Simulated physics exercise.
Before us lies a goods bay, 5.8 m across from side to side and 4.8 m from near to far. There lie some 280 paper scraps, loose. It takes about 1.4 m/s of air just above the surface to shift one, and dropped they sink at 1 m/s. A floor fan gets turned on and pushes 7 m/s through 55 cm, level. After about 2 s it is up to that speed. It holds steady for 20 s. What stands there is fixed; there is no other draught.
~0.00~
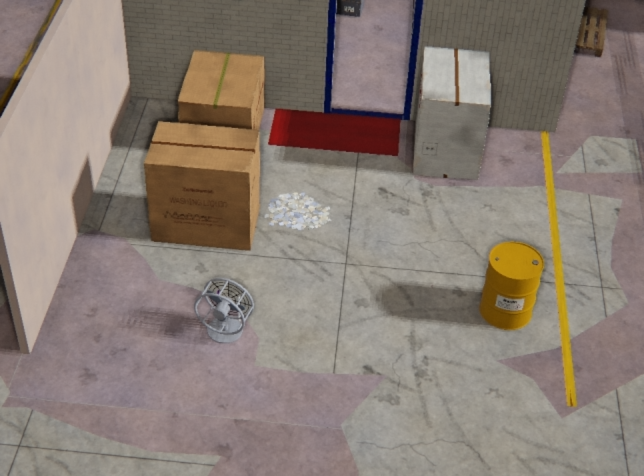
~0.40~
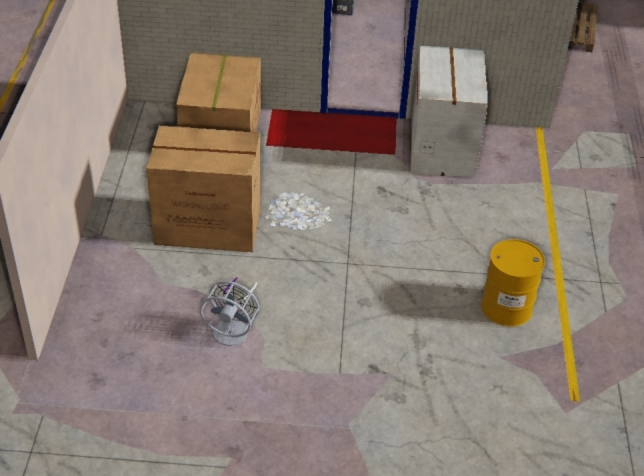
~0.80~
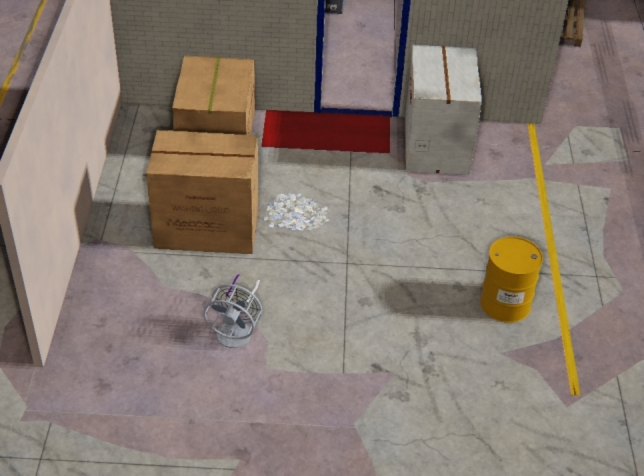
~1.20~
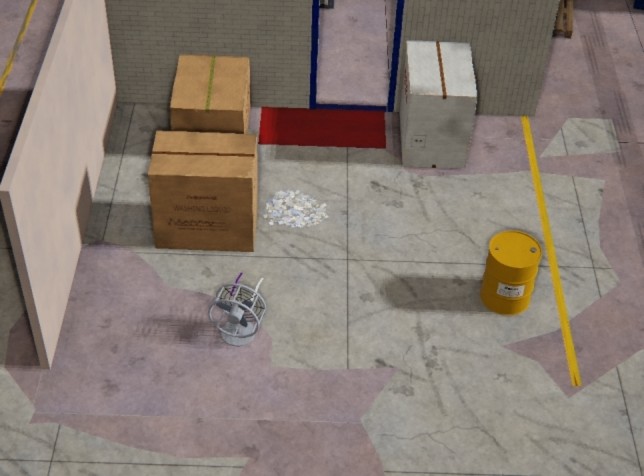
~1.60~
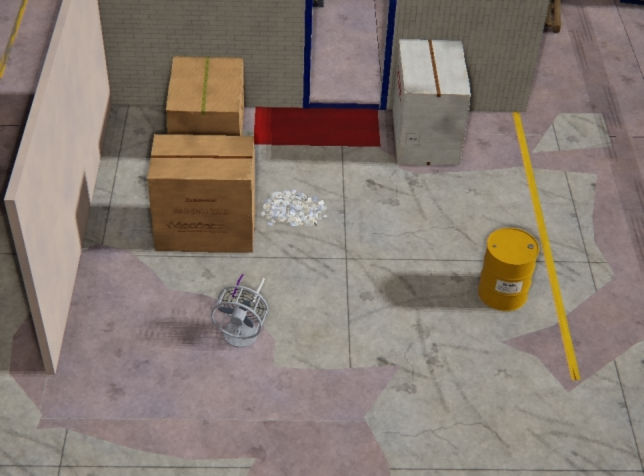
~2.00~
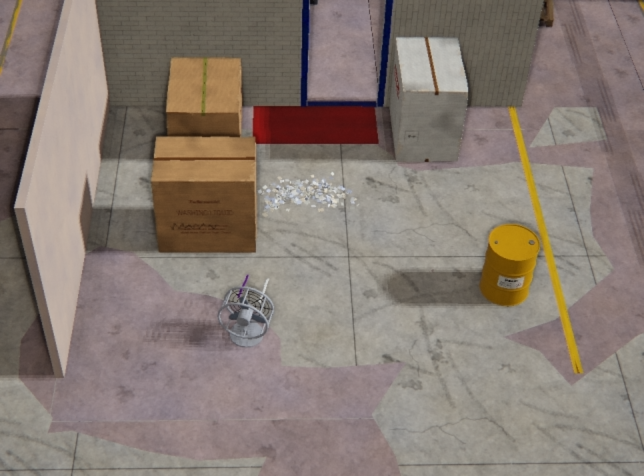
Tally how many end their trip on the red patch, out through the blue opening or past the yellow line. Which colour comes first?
My answer: Blue.
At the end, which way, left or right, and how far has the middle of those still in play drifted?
Looks like a right-hand shift of around 1.2 m.
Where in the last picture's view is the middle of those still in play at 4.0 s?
About (373, 132).
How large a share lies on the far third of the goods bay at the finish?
Roughly 40 in a hundred.
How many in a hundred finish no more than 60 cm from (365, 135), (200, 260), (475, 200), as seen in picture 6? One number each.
Taking the spots one by one, around 20 %, 0 % and 0 %.
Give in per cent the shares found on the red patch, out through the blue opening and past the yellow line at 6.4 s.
5 % red, 50 % blue, 0 % yellow.
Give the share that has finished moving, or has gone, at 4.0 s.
The share is roughly 50 %.
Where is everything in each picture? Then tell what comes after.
The middle of the paper scraps is near (299, 211), none has stirred yet and the mouth of the floor fan is at (224, 307), in the first frame.
The middle of the paper scraps is near (299, 210), none has stirred yet, the red patch is centred on (332, 132), the blue opening is centred on (363, 116) and the yellow line is centred on (559, 246), in the second frame.
The middle of the paper scraps is near (297, 211), none has stirred yet, the top of a large carton is at (203, 154) and the top of a large carton is at (214, 83), in the third frame.
The middle of the paper scraps is near (296, 208) and none has stirred yet, in the fourth frame.
The middle of the paper scraps is near (294, 207), the farthest in sight from the floor fan is at (294, 192) and about 20 % have left their places, in the fifth frame.
The middle of the paper scraps is near (300, 196), the farthest in sight from the floor fan is at (333, 175) and about 85 % have left their places, in the sixth frame.
After 4.0 s, 11 % are on the red patch, 51 % out through the blue opening and 0 % past the yellow line; the middle of those still in play is near (373, 132); 52 % have settled or left.
After 6.4 s, 7 % are on the red patch, 53 % out through the blue opening and 0 % past the yellow line; the middle of those still in play is near (382, 141); 60 % have settled or left.
After 11.0 s, 2 % are on the red patch, 55 % out through the blue opening and 0 % past the yellow line; the middle of those still in play is near (384, 153); 67 % have settled or left.
After 20.0 s, at the end, 0 % are on the red patch, 55 % out through the blue opening and 0 % past the yellow line; the middle of those still in play is near (384, 155).
